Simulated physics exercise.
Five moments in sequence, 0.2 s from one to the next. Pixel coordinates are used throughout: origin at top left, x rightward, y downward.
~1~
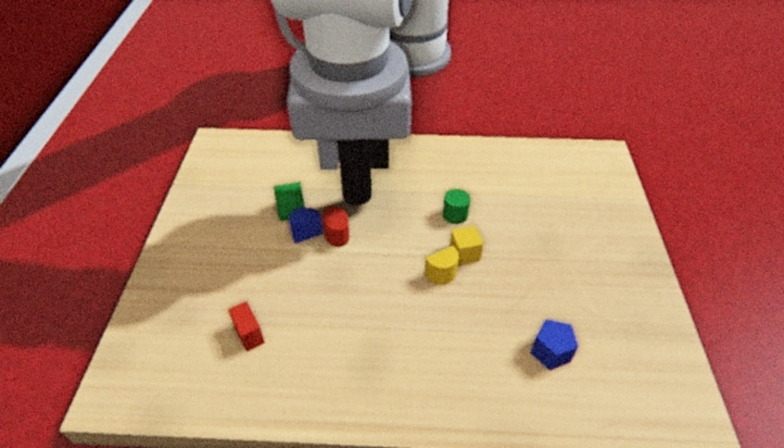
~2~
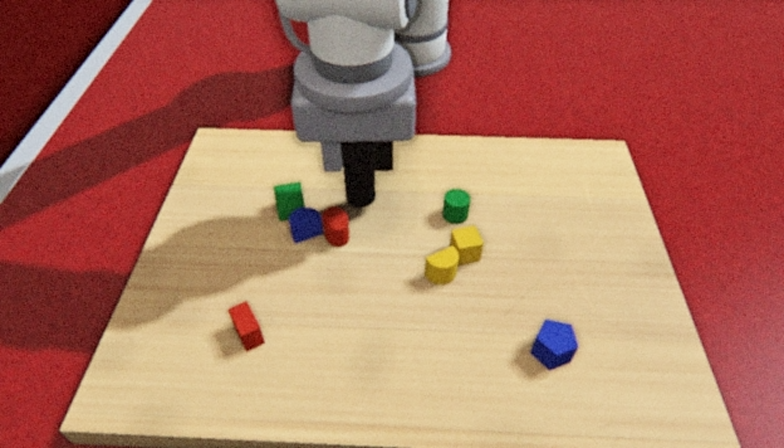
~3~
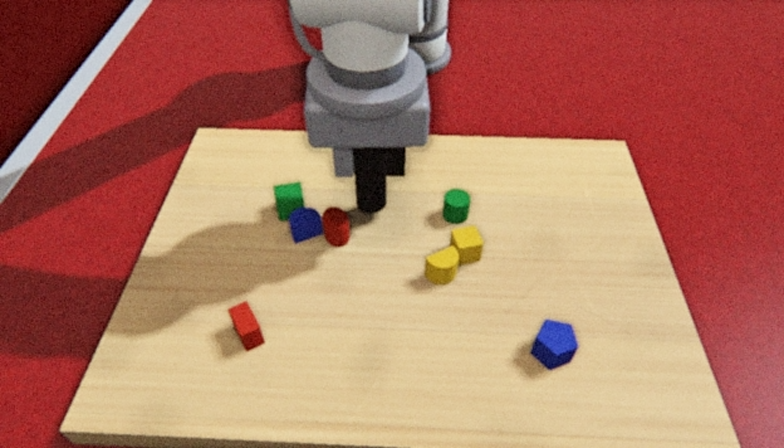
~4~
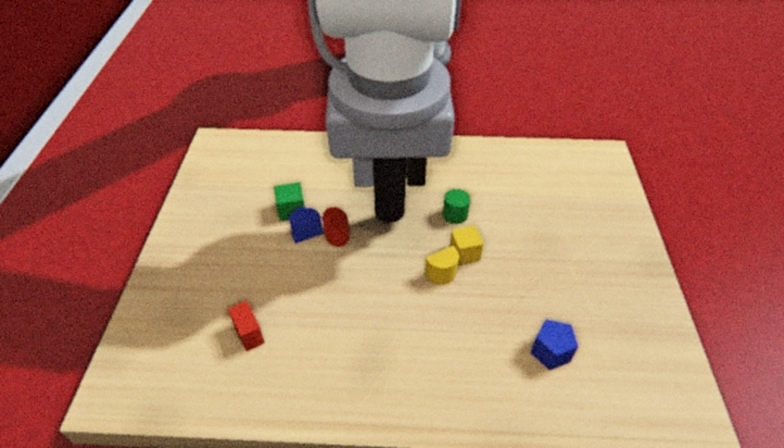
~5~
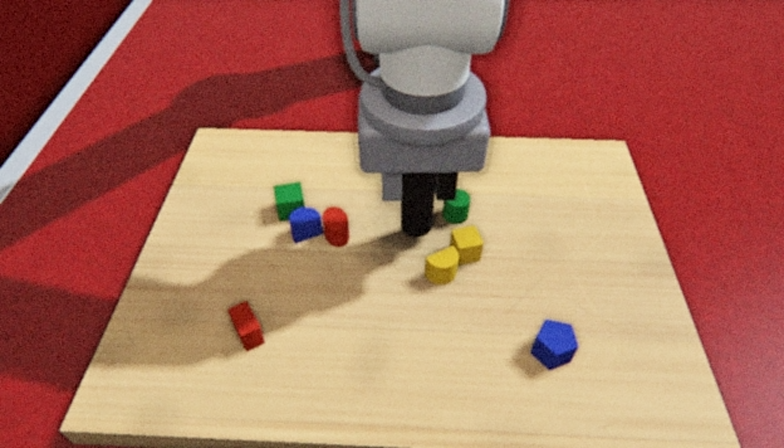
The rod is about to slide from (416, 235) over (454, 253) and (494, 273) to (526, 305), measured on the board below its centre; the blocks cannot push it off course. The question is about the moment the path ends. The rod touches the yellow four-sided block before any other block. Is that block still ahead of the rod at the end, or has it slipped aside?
Beside or behind it.
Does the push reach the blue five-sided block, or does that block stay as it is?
It holds its position.
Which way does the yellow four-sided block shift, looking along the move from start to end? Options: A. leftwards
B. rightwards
That would be A.
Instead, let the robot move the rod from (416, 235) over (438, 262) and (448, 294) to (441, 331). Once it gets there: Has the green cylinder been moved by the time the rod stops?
No - that is not the case.
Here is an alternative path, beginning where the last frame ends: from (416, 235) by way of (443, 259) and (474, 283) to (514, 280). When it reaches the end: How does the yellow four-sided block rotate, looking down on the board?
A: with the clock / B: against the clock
B
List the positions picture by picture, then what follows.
The first picture shows rod tip (357, 196); block tops, yellow D-shaped block (444, 257); yellow four-sided block (467, 236); blue five-sided block (558, 336).
The second picture shows rod (361, 197); blocks unchanged.
The third picture shows rod (371, 203); blocks unchanged.
The fourth picture shows rod (390, 212); blocks unchanged.
The fifth picture shows rod (416, 226); yellow D-shaped block (444, 257); yellow four-sided block (467, 236); blue five-sided block (558, 336).
What follows on the original path. One third of the way, rod (456, 244); yellow four-sided block (488, 244), turned 15° clockwise.
Two thirds of the way, rod (497, 265); yellow D-shaped block (447, 260), turned 30° clockwise; yellow four-sided block (529, 255).
At the end, rod (529, 295); yellow D-shaped block (447, 260), turned 30° clockwise; yellow four-sided block (539, 257), turned 15° anticlockwise; blue five-sided block in place.
